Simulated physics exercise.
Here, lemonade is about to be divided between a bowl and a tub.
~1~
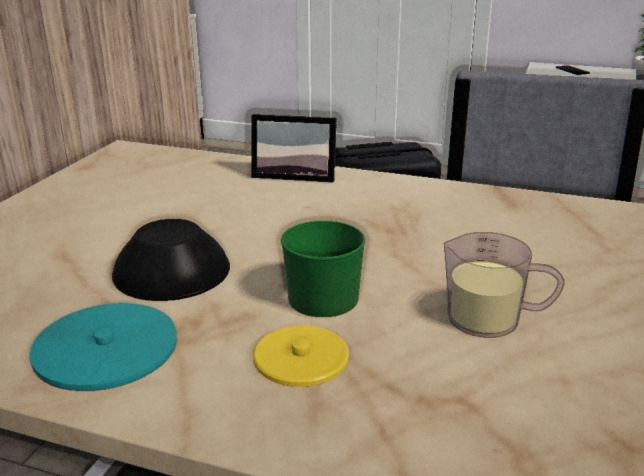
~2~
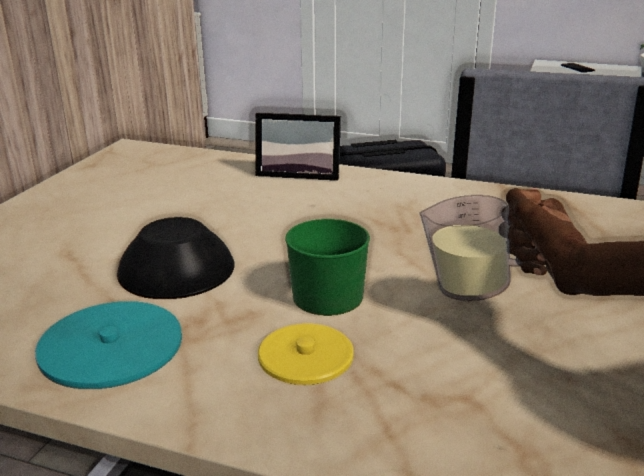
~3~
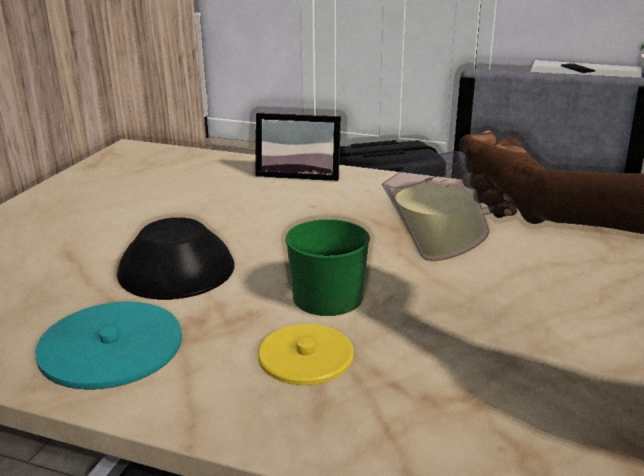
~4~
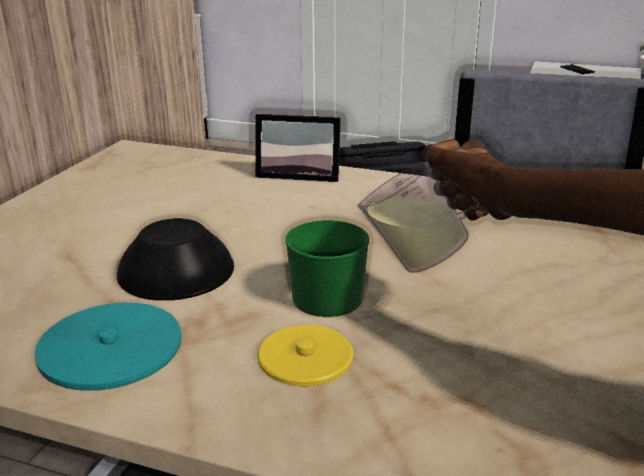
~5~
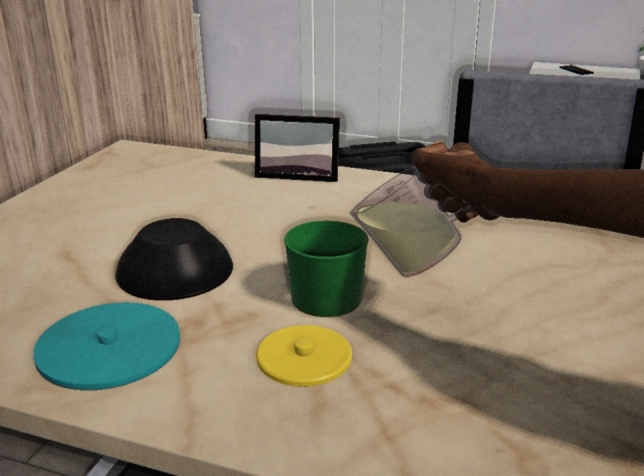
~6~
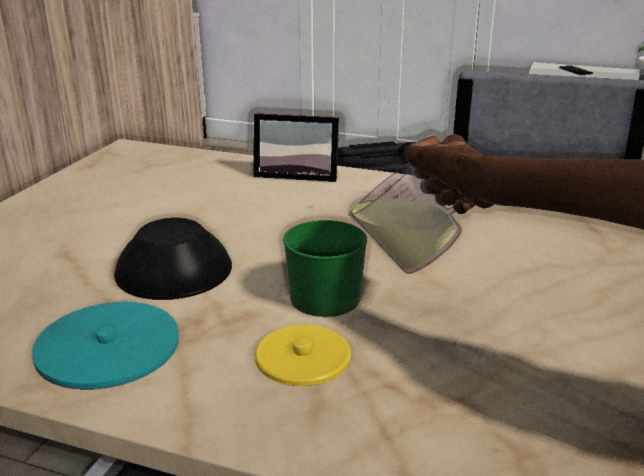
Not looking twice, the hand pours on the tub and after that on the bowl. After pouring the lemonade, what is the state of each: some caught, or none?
Bowl: None caught; tub: Some caught.
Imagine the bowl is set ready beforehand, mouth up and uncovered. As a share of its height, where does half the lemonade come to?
The level comes to around 30 percent of the height.
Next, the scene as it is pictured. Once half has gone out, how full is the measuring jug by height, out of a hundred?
I'd guess around 30 in a hundred.
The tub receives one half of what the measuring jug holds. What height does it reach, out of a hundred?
It comes up to around 25 percent.
Next, the lemonade goes into the tub.
After that, it runs off the upturned base of the bowl.
Finally, the tub has its share inside; the bowl is empty, in a puddle.
